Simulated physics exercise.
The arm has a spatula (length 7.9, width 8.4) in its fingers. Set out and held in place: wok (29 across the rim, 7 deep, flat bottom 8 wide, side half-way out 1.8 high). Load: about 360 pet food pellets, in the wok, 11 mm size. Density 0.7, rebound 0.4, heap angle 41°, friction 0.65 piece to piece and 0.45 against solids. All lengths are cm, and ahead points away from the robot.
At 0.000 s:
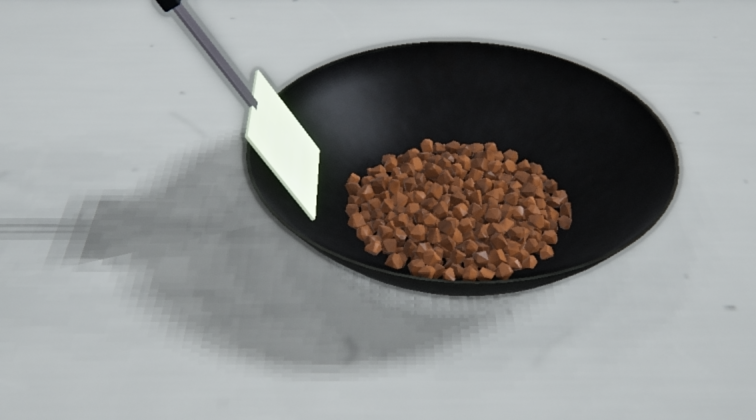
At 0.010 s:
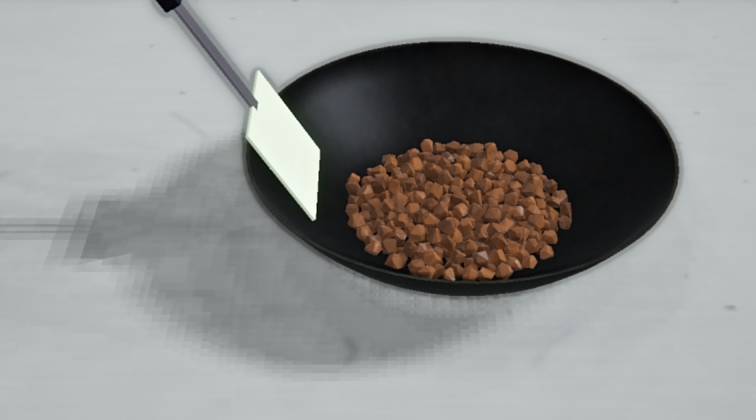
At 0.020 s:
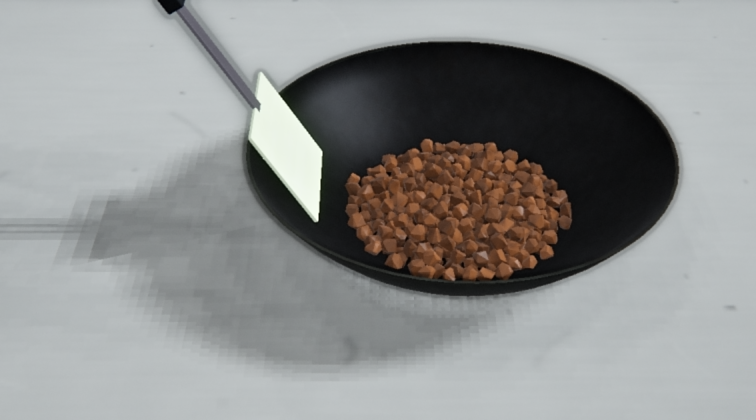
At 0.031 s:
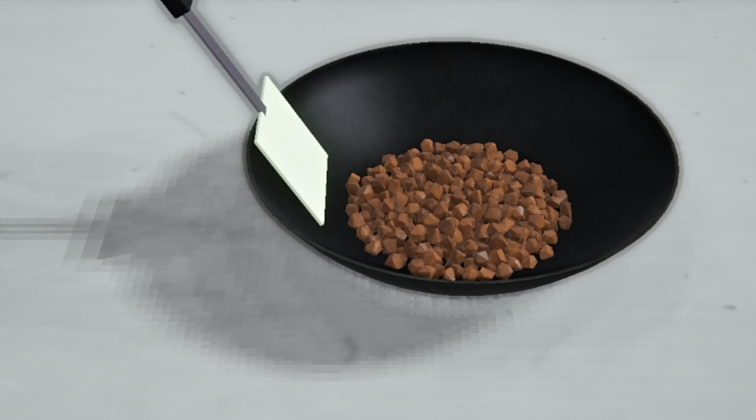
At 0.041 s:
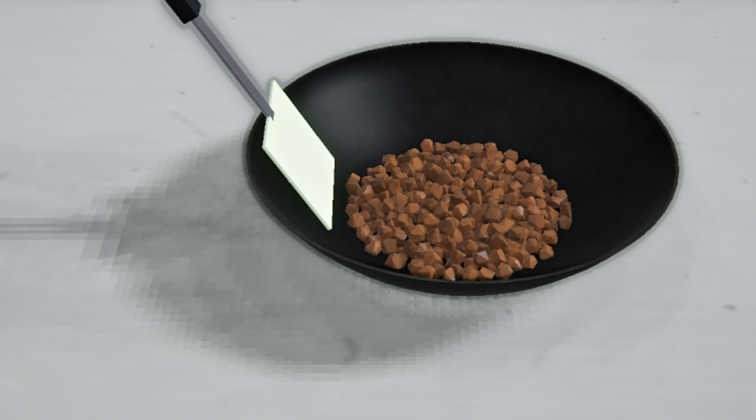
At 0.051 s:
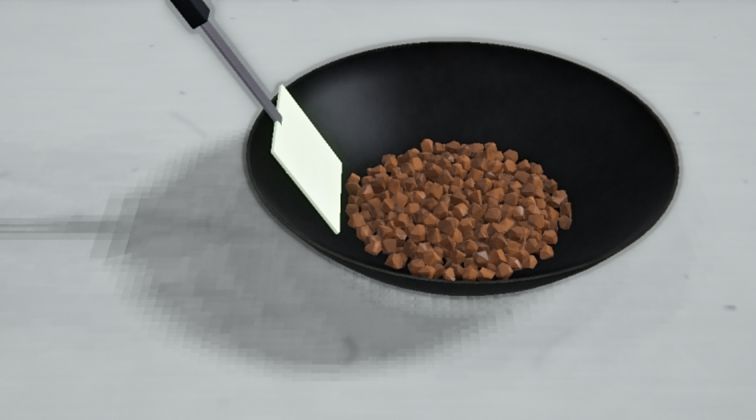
On a pale grey surface, a black wok holds a heap of small brown pellets, with a spatula's white blade tilted over its left rim. The spatula shifts slightly right and downward, its blade drawing close to the heap's left edge, while the pellets and wok stay still.
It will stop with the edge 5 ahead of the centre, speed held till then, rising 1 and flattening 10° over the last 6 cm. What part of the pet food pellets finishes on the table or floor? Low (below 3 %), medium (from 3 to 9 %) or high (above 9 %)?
On the table or floor the share is low, below 3 %.
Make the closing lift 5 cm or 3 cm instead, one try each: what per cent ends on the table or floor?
Some 0 and 0 per cent.
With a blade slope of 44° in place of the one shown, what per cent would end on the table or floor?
In that case some 0 per cent.
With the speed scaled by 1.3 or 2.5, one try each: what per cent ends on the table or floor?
About 5 and 5 per cent.
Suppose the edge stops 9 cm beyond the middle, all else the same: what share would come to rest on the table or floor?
It would be near 20 per cent.
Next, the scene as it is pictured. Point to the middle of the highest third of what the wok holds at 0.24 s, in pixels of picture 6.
At about (574, 184).
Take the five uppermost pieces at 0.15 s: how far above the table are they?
Some 4 cm.
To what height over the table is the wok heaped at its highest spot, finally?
Some 8.5 cm.
After 0.15 s, sloping 59°, highest piece 5 above the table; 360 in the wok.
After 0.24 s, sloping 55°, highest piece 9 above the table; 359 in the wok, 1 on the blade or in flight.
After 0.49 s, sloping 49°, highest piece 8 above the table; 355 in the wok, 5 on the table or floor.
After 1.54 s, sloping 49°, highest piece 8 above the table; 355 in the wok, 5 on the table or floor.
In the end, 355 in the wok, 5 on the table or floor. That is 1 % on the table or floor.
